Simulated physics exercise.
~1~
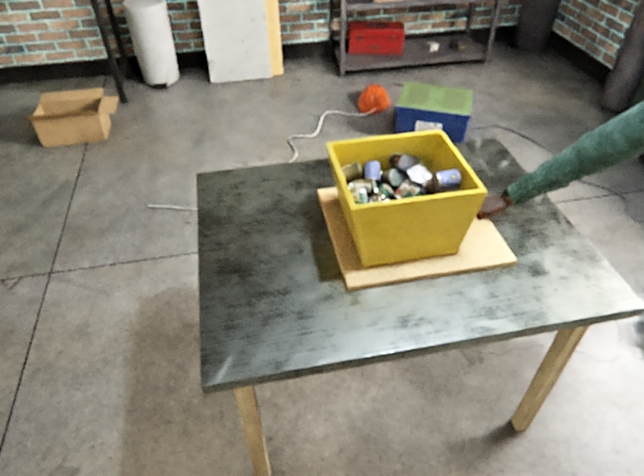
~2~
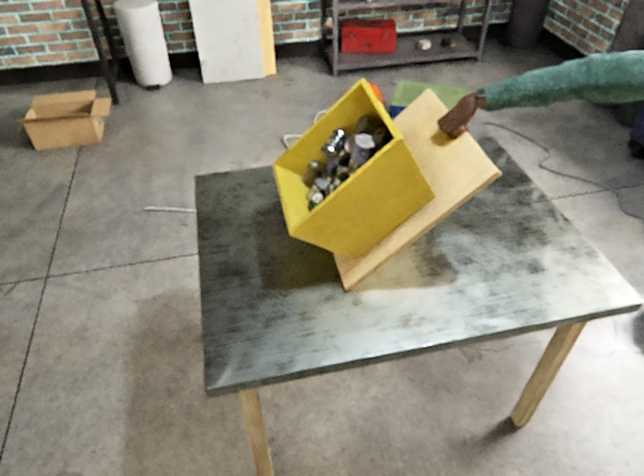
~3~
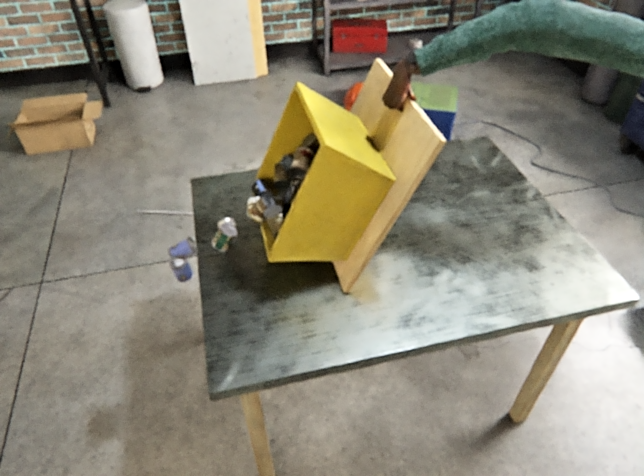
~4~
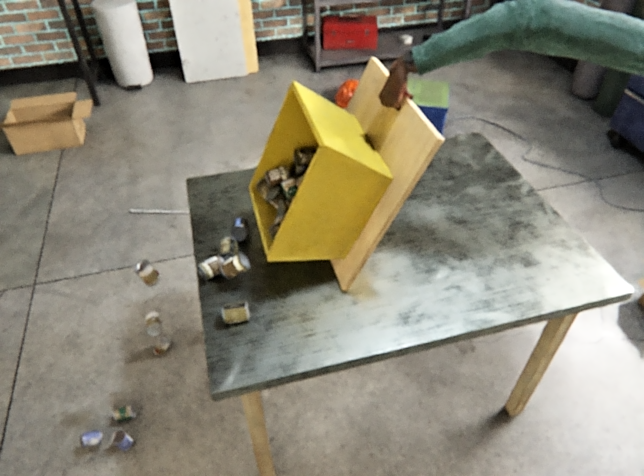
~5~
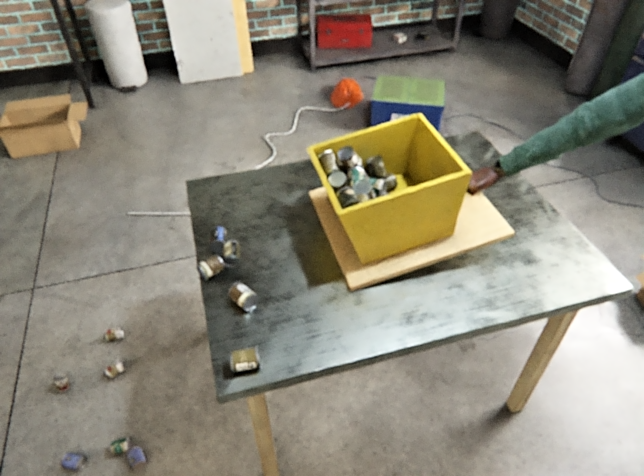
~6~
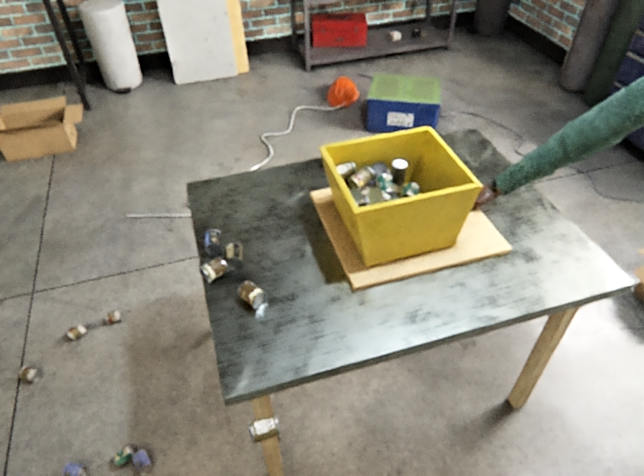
The video shows a gloved or dark hand in a green sleeve tilting a board holding a yellow tub of small tins steeply leftward on a table, spilling some tins onto the tabletop and floor, then lowering it flat with many tins still inside.
